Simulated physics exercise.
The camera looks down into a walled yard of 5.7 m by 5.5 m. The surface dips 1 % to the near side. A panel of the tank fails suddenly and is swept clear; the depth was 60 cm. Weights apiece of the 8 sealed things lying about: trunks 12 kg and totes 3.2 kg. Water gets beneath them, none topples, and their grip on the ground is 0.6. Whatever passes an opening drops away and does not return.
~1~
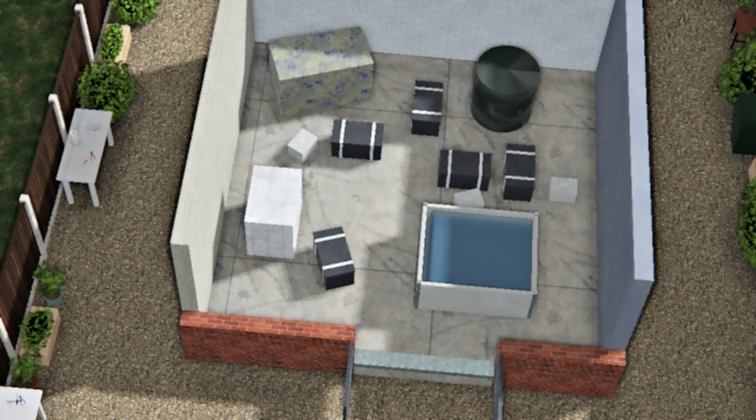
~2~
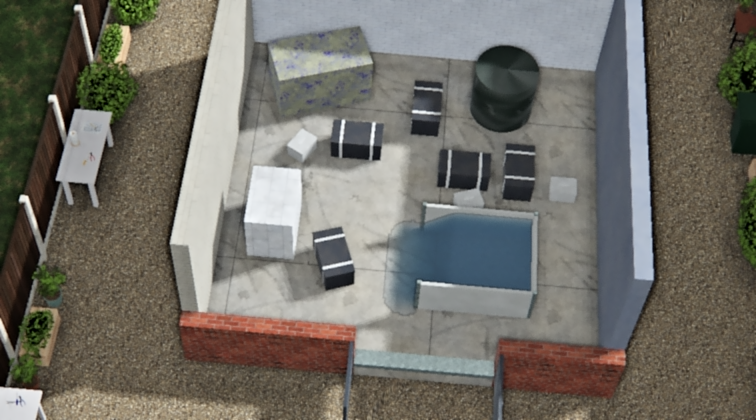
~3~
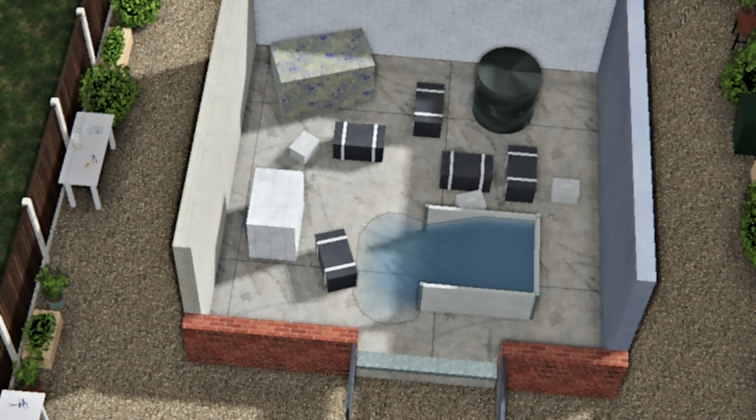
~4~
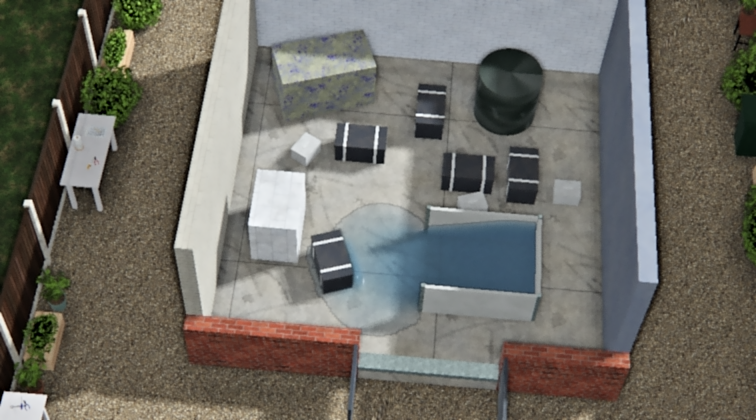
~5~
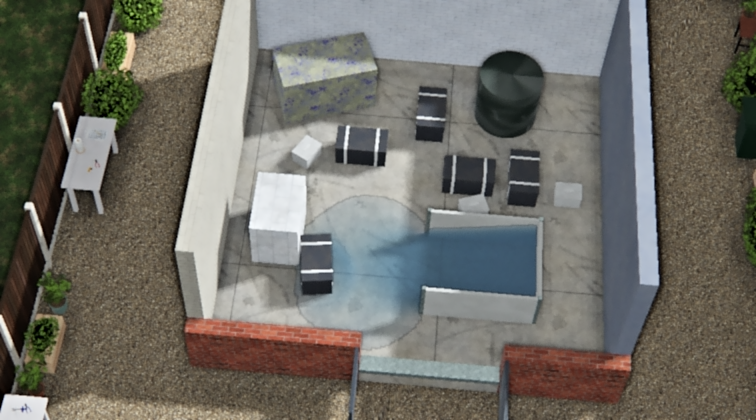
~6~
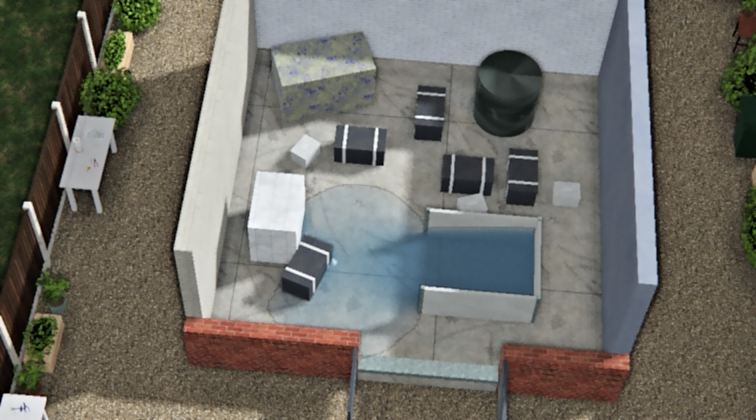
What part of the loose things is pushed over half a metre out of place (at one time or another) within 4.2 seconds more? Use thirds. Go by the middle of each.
That comes to from one to two thirds.
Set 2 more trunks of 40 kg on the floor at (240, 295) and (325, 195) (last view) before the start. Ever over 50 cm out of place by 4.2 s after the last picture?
In turn: Under, past it.
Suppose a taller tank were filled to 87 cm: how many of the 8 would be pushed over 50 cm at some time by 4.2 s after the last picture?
Then 4.
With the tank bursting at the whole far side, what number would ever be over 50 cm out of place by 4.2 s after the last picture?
In that case 7 of them.
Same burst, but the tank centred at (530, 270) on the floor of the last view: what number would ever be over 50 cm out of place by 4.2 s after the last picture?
In that case 3 of them.
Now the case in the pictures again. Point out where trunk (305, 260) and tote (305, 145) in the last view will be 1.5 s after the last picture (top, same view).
Near (235, 292) and (298, 116).
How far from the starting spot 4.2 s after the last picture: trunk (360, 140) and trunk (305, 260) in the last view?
In that order: 120 cm, 140 cm.
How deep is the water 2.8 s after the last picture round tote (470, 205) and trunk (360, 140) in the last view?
Roughly 0 and 4 cm.
Then, 0.4 s after the last picture 1 of 8 are over 50 cm from their spots; 1 afloat.
Then, 1.5 s after the last picture 2 of 8 are over 50 cm from their spots; 2 afloat.
Then, 2.8 s after the last picture 3 of 8 are over 50 cm from their spots; 2 afloat.
Then, 4.2 s after the last picture 3 of 8 are over 50 cm from their spots, and 3 have been at some point; 3 afloat.
